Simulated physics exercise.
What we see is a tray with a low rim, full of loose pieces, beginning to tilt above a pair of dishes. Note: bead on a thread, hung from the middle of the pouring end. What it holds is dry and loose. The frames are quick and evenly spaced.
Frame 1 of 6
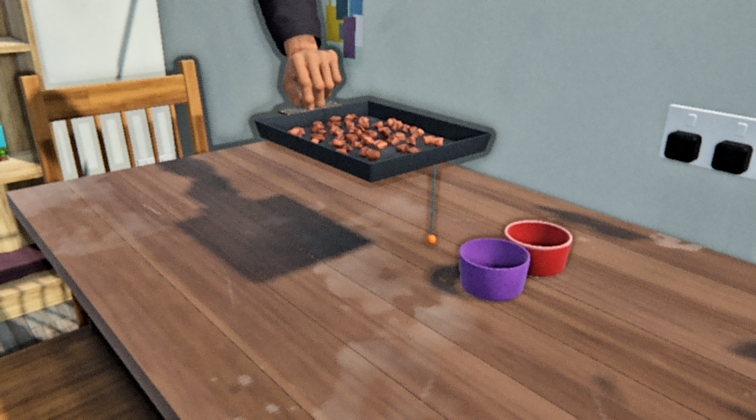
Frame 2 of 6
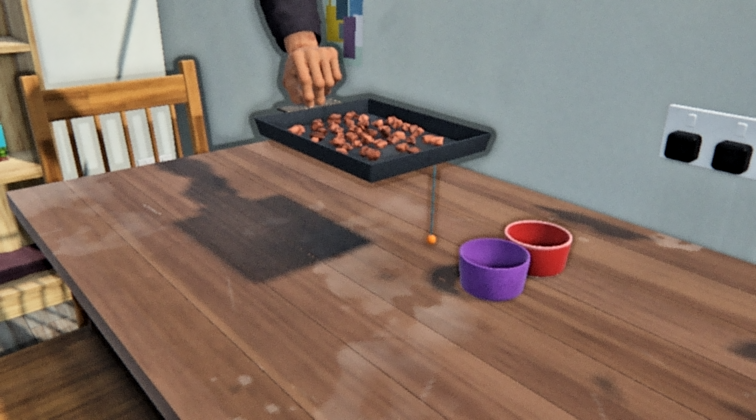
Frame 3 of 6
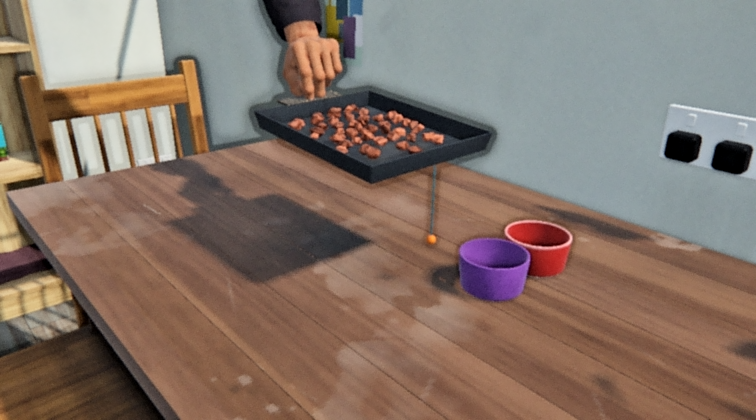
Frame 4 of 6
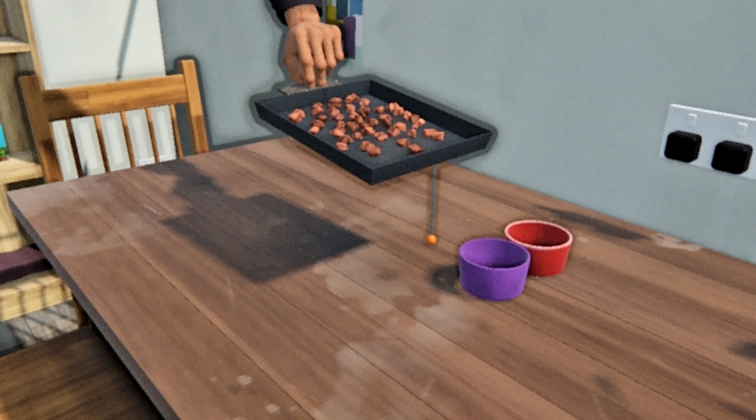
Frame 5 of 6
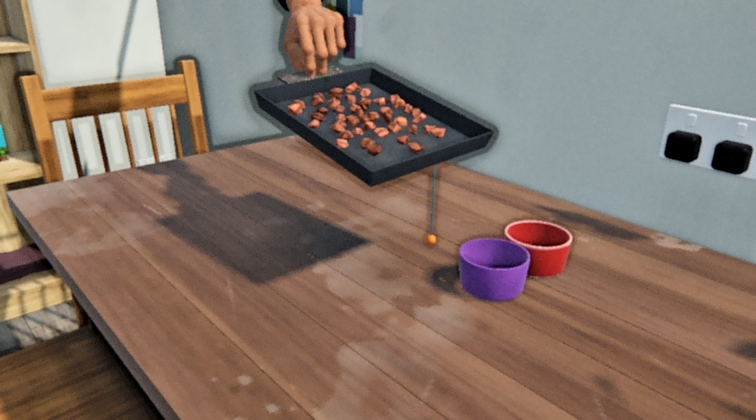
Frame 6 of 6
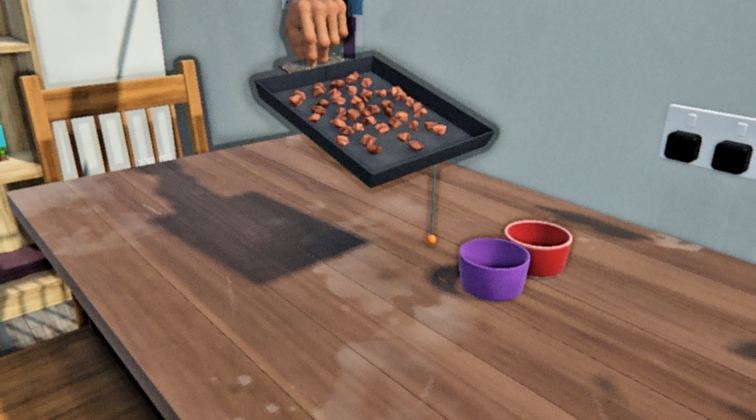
A hand held a dark tray of loose reddish chunks above a wooden table with a purple dish and a red one, then slowly raised the back, tilting it toward the front left corner.
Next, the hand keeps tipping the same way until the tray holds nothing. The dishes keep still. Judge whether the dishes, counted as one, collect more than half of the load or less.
Dishes miss most.
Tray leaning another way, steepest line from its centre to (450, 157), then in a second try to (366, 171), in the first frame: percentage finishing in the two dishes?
I'd say roughly 50 percent with the first slope, 0 percent with the other.
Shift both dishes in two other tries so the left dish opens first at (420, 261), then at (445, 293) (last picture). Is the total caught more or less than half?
First try: A minority; second try: A minority.
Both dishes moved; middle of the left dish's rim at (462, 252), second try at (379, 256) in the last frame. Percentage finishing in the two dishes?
The first position comes out at 0 per cent, the other at 0 per cent.
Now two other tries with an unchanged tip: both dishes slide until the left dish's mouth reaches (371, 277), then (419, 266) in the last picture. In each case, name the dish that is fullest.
Well, first the one further left, then the one further left.
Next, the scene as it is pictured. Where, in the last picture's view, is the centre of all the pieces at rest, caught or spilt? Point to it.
Near pixel (417, 330).
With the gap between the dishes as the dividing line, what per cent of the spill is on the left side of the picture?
90 per cent, roughly.
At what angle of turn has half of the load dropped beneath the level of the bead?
I'd say close to 105 degrees.
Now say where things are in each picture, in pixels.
The first frame shows corners of the pouring end near (371, 162) and (486, 133), level; middle of the load near (370, 135), bits of crushed brick; left dish near (521, 280); right dish near (564, 258); bead on its thread near (431, 240).
The second frame shows corners of the pouring end near (371, 163) and (486, 133), level; middle of the load near (370, 133).
The third frame shows corners of the pouring end near (372, 164) and (487, 132), tipped barely, lowest at the left corner; middle of the load near (371, 129).
The fourth frame shows corners of the pouring end near (372, 166) and (488, 131), tipped a little, lowest at the left corner; middle of the load near (371, 123).
The fifth frame shows corners of the pouring end near (373, 168) and (489, 131), tipped a little, lowest at the left corner; middle of the load near (372, 116).
The sixth frame shows corners of the pouring end near (373, 171) and (490, 130), tipped clearly, lowest at the left corner; middle of the load near (373, 110); left dish near (521, 280); right dish near (564, 258).
Shortly afterwards, tray tipped steeply; the whole lot on the tray.
Next, tray tipped right over; near half on the tray; near a third outside both; a little in the air.
Some moments later, tray tipped past a quarter turn; only a few in the left dish; all but a few outside both.
In the end, tray tipped past a quarter turn; only a few in the left dish; none at all in the right dish; all but a few outside both.
